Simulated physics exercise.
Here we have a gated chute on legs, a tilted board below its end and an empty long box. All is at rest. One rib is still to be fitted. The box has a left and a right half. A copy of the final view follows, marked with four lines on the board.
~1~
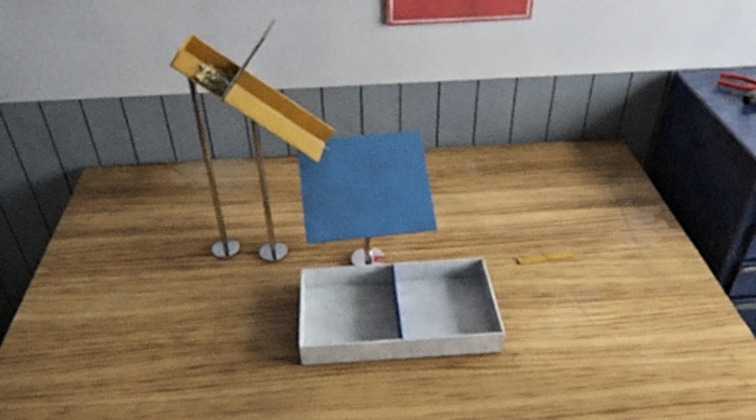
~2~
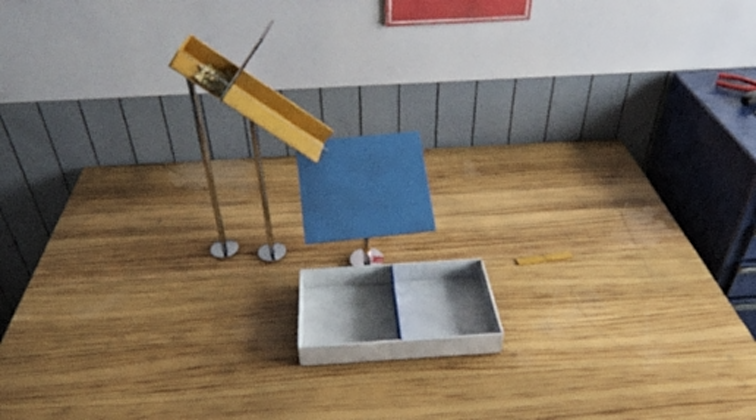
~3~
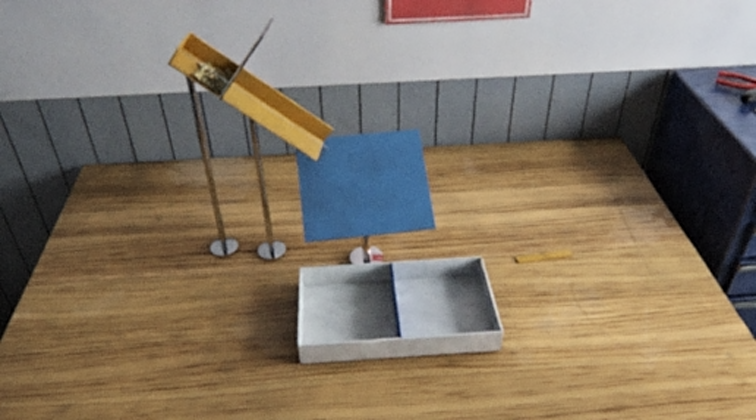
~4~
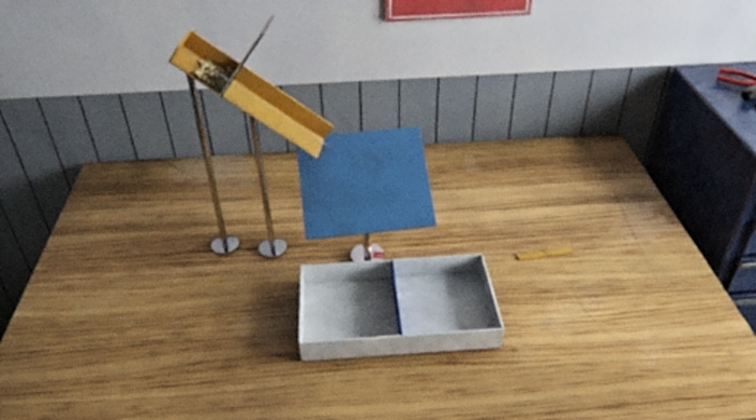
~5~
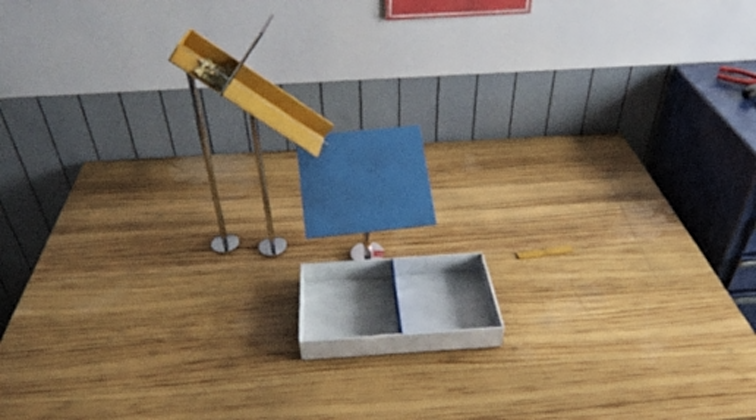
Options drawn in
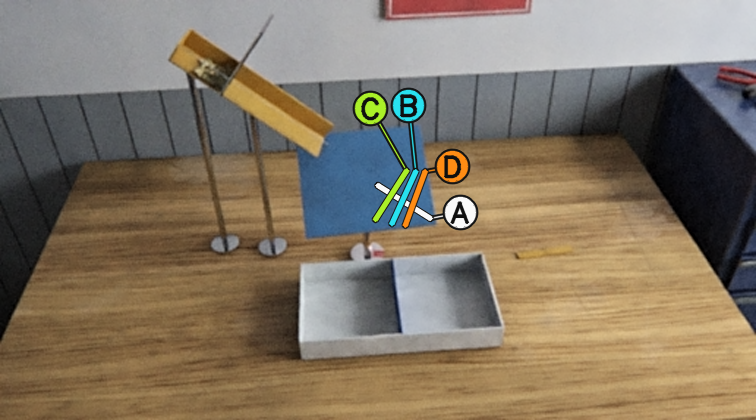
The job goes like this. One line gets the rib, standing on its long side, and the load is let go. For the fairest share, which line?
D is best.
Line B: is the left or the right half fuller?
Left.
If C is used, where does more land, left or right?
More lands on the left.
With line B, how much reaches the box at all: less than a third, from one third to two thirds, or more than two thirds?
Line B gives more than two thirds.
On the marked copy, line A from (377, 185) to (430, 218); line B from (415, 171) to (391, 223); line C from (406, 170) to (375, 219); line D from (425, 171) to (405, 225).
If A is chosen, of what is caught, about a quarter in the left half, most in the right.
If B is chosen, of what is caught, most in the left half, a small part in the right.
If C is chosen, of what is caught, most in the left half, a small part in the right.
If D is chosen, of what is caught, about two thirds in the left half, about a third in the right.
